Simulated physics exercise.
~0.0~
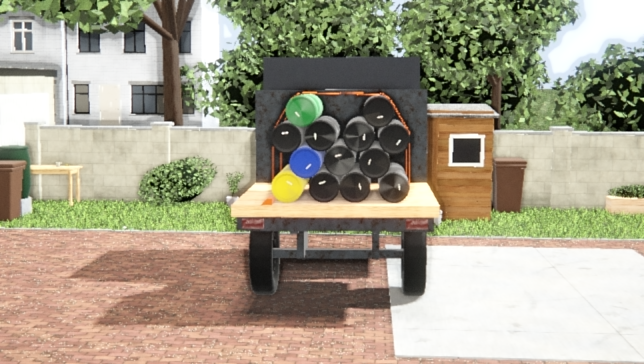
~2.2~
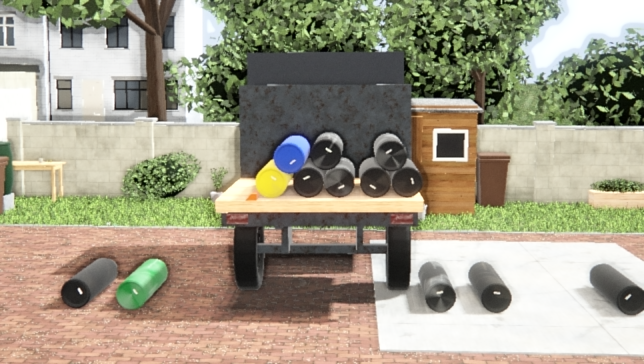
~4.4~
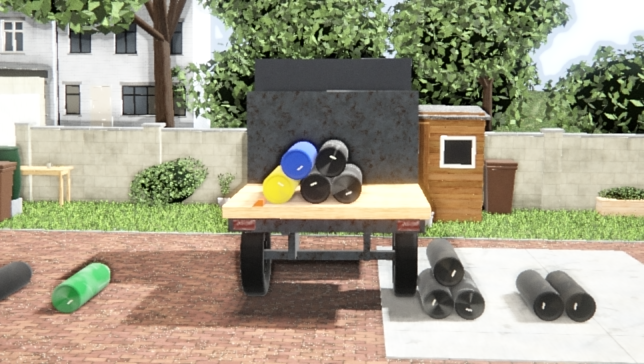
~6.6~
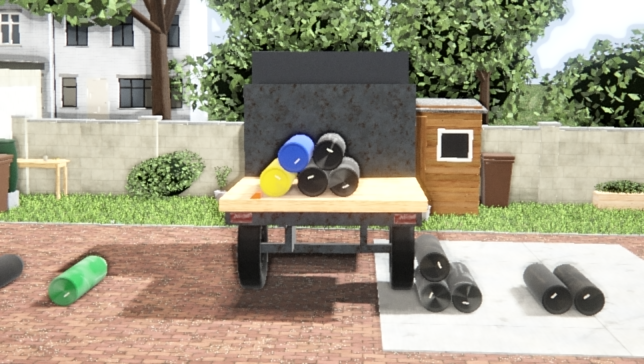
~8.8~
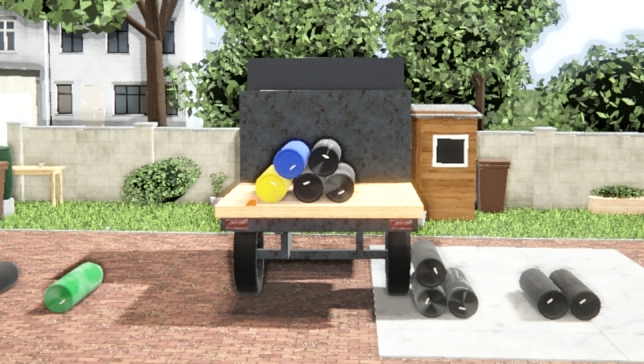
Stacked cylinders tumble off a flatbed, green landing left, while yellow and blue stay aboard.
